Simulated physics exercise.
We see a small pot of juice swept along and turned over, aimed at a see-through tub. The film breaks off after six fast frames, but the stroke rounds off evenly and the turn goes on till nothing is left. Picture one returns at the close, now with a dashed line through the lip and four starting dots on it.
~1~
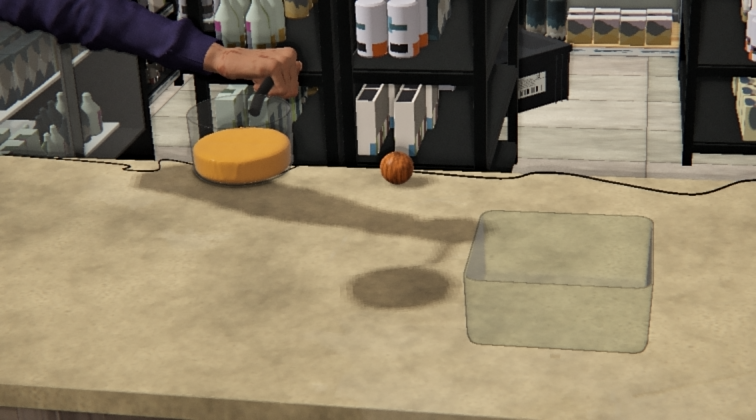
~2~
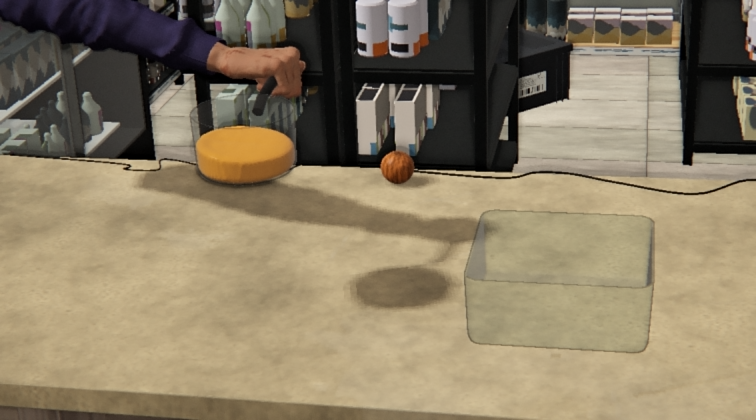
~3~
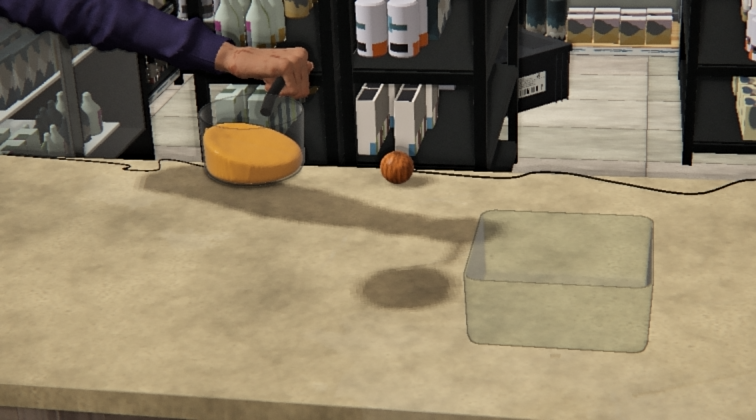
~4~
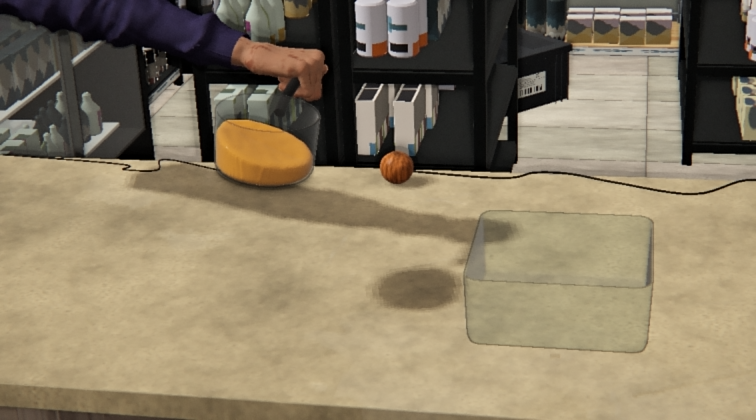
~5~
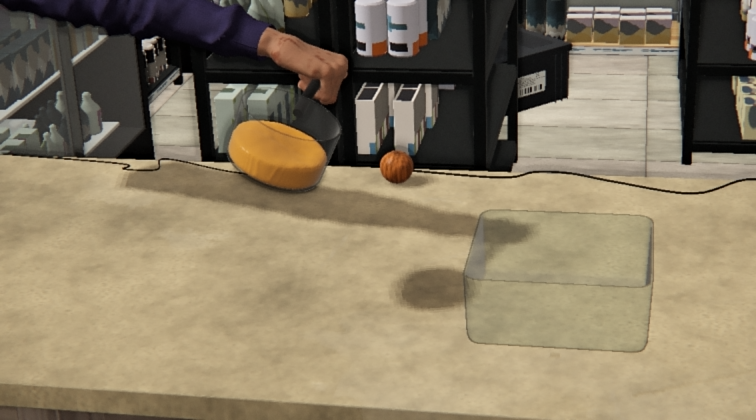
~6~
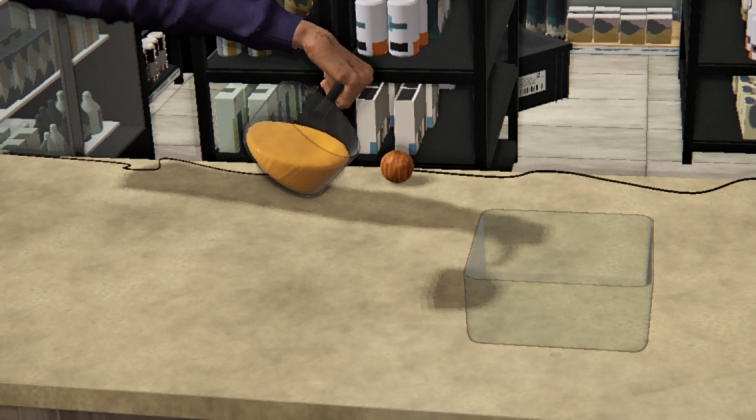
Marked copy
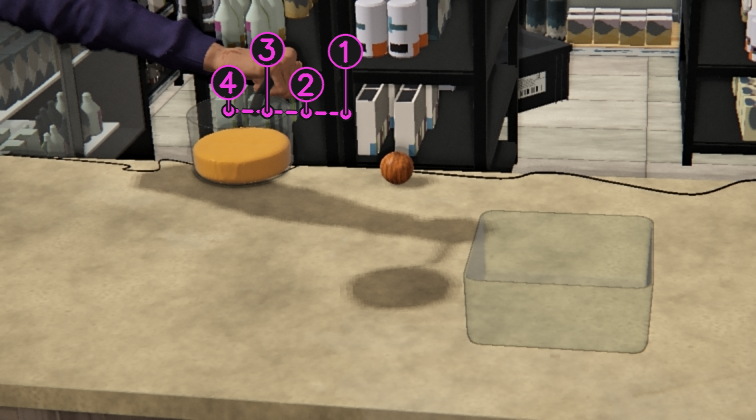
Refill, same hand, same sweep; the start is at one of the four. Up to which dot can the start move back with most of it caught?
Choose 1.
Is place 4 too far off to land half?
Yes, it does.
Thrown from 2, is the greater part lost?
Yes.
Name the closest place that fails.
It is 2.
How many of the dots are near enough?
One.
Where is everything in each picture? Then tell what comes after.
The first frame shows upright, lip at (287, 112); tub from (467, 340) to (648, 351); nothing has left yet.
The second frame shows upright, lip at (291, 111); nothing has left yet.
The third frame shows upright, lip at (300, 113); nothing has left yet.
The fourth frame shows tipped about 8°, lip at (317, 120); nothing has left yet.
The fifth frame shows tipped about 23°, lip at (338, 133); nothing has left yet.
The sixth frame shows tipped about 41°, lip at (358, 151); nothing has left yet.
In magenta, 1 at (345, 113); 2 at (306, 112); 3 at (267, 111); 4 at (228, 110).
With 1, about 65 % lands in the tub, 18 % falls short and 17 % goes beside or beyond.
With 2, about 21 % lands in the tub, 77 % falls short.
With 3, about 0 % lands in the tub, 98 % falls short.
With 4, about 0 % lands in the tub, 100 % falls short.
